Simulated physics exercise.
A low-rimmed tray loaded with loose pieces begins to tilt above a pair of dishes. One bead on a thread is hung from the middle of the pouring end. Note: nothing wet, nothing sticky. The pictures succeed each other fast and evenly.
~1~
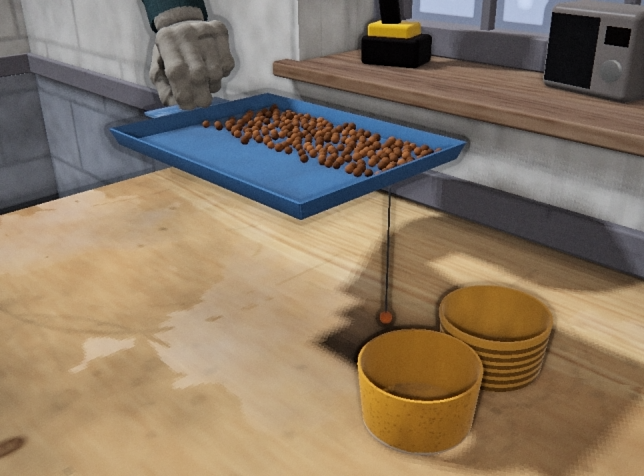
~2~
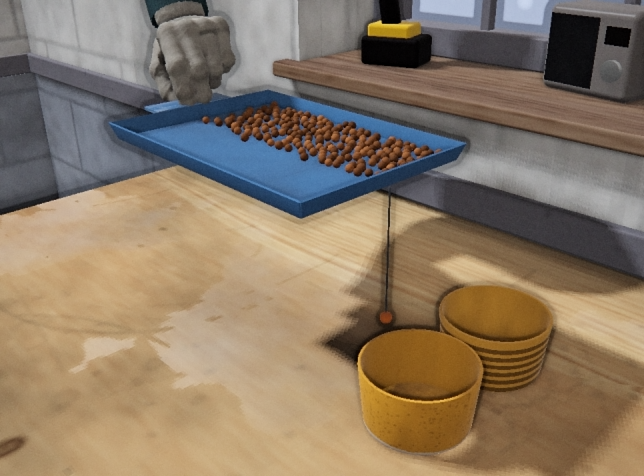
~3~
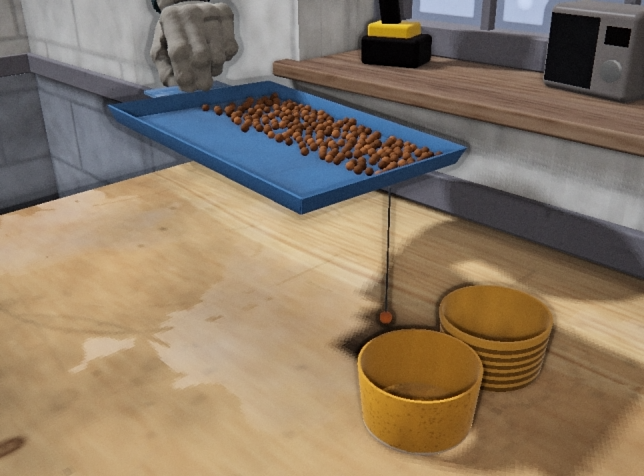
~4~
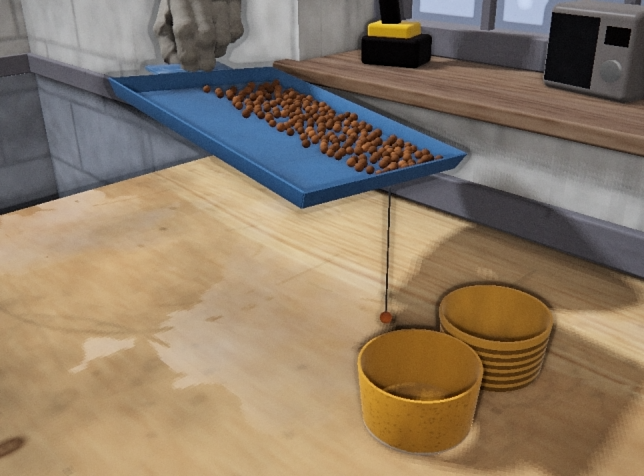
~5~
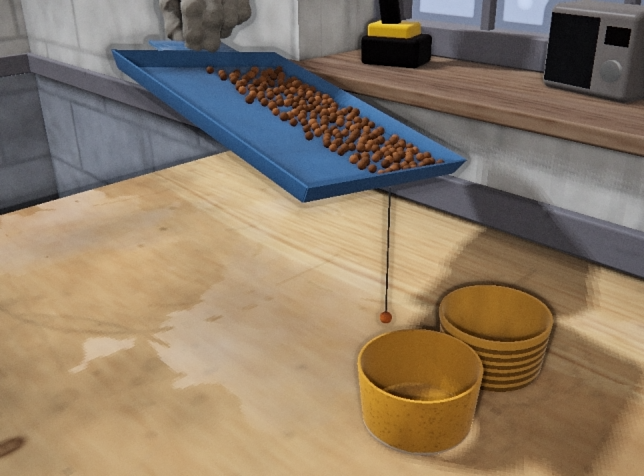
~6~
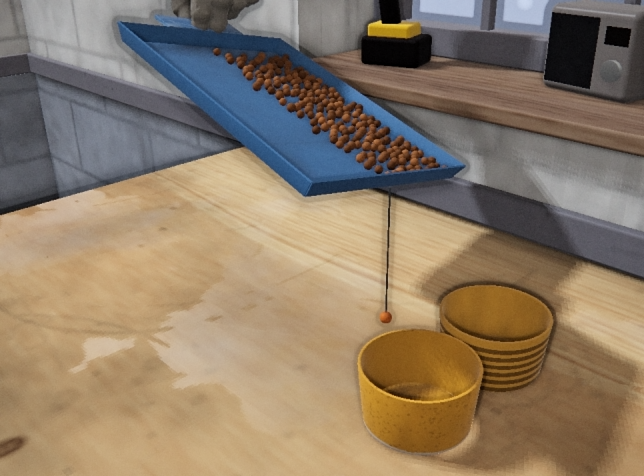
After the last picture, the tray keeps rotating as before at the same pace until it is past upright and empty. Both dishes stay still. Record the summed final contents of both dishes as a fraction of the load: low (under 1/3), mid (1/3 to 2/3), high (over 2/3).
Recorded: Mid.
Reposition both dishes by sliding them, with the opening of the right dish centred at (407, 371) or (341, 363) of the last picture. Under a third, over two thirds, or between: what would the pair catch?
The earlier try, less than a third; the later try, under a third.
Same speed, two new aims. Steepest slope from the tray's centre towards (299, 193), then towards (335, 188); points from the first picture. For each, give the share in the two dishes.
The first try yields 0 percent and the second 30 percent.
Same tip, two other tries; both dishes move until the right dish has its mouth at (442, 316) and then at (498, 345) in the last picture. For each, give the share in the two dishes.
You'd get 70 in a hundred the first time and 10 in a hundred the second.
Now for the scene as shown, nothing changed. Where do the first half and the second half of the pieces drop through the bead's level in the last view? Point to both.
Around (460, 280) first; around (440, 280) second.
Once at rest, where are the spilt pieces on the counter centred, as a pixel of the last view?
Centre, final frame: Roughly (416, 334).
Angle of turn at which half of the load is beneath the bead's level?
About 90°.
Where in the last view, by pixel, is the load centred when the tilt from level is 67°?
Near (422, 168).
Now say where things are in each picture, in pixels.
In the first picture, corners of the pouring end at (300, 199) and (457, 142), level; middle of the load at (318, 137), cereal balls; left dish at (468, 414); right dish at (541, 356); bead on its thread at (386, 317).
In the second picture, corners of the pouring end at (301, 198) and (457, 143), level; middle of the load at (318, 136).
In the third picture, corners of the pouring end at (302, 194) and (458, 147), tipped barely, lowest at the right corner; middle of the load at (319, 131).
In the fourth picture, corners of the pouring end at (305, 188) and (458, 152), tipped a little, lowest at the right corner; middle of the load at (320, 123).
In the fifth picture, corners of the pouring end at (308, 183) and (458, 157), tipped clearly, lowest at the right corner; middle of the load at (323, 116).
In the sixth picture, corners of the pouring end at (312, 178) and (458, 163), tipped clearly, lowest at the right corner; middle of the load at (330, 110), about a quarter on the move; left dish at (468, 414); right dish at (541, 356).
Soon, tray tipped steeply; most on the tray; a stray few in the right dish; about a quarter in the air.
A while on, tray tipped past a quarter turn; a stray few on the tray; a stray few in the left dish; about half in the right dish; about half outside both; a stray few in the air.
Towards the end, tray tipped past a quarter turn; a stray few in the left dish; about half in the right dish; about half outside both.
Finally, tray tipped past a quarter turn; a stray few in the left dish; about half in the right dish; about half outside both.
